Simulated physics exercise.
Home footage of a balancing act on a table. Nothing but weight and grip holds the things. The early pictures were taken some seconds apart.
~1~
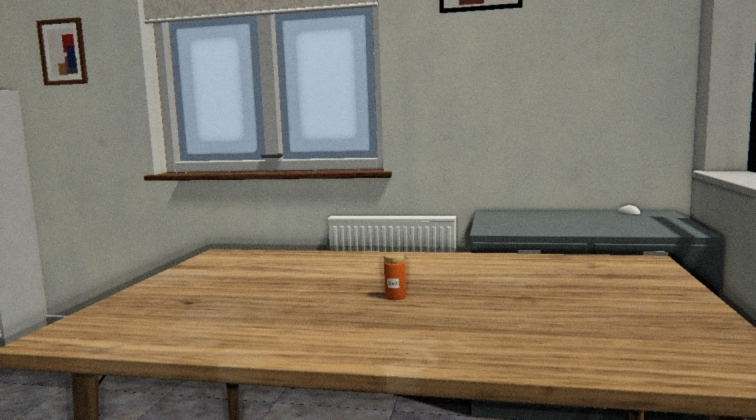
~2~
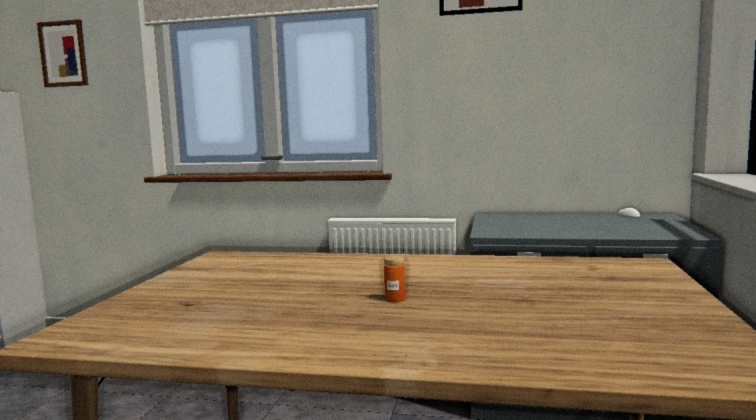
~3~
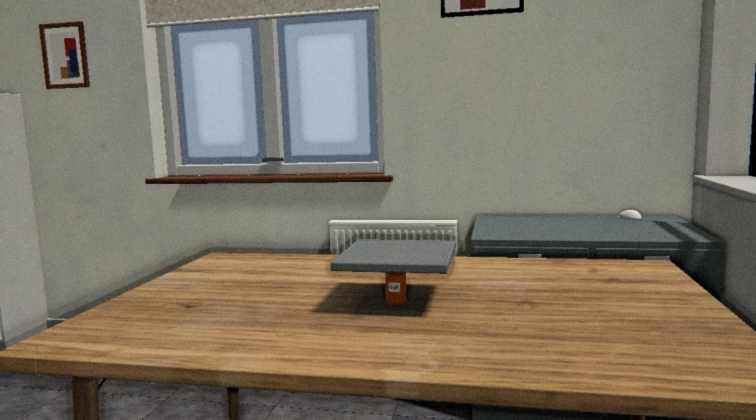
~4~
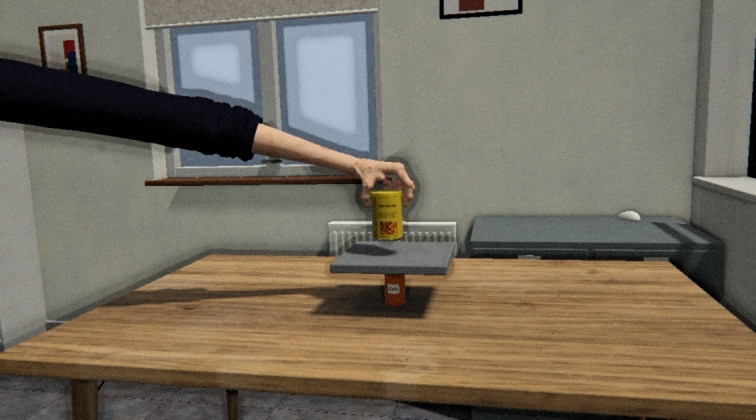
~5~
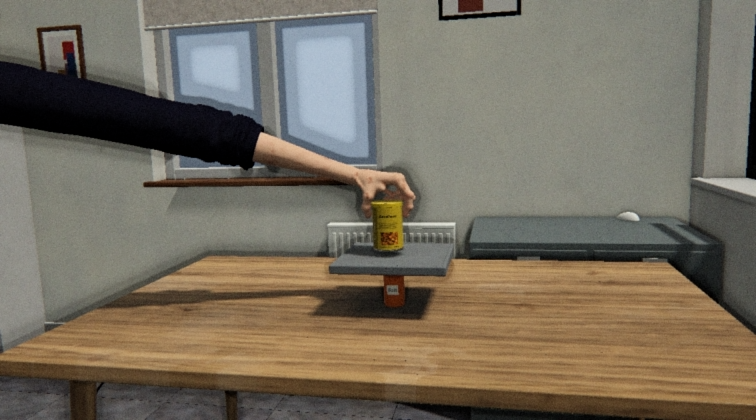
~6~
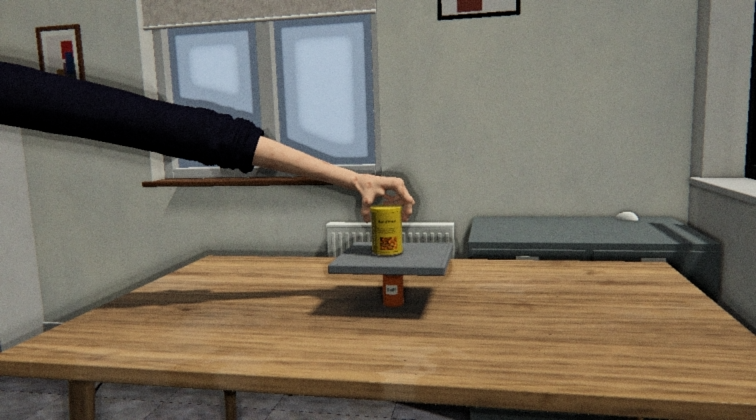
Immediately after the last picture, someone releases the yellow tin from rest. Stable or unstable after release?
Stable.
Then, 0.20 s after the last picture, nothing has stirred.
Then, 0.40 s after the last picture, yellow tin resting near (387, 231).
At rest, all 3 in place. Seen from the same camera at the end, yellow tin near (387, 231). The stack holds.
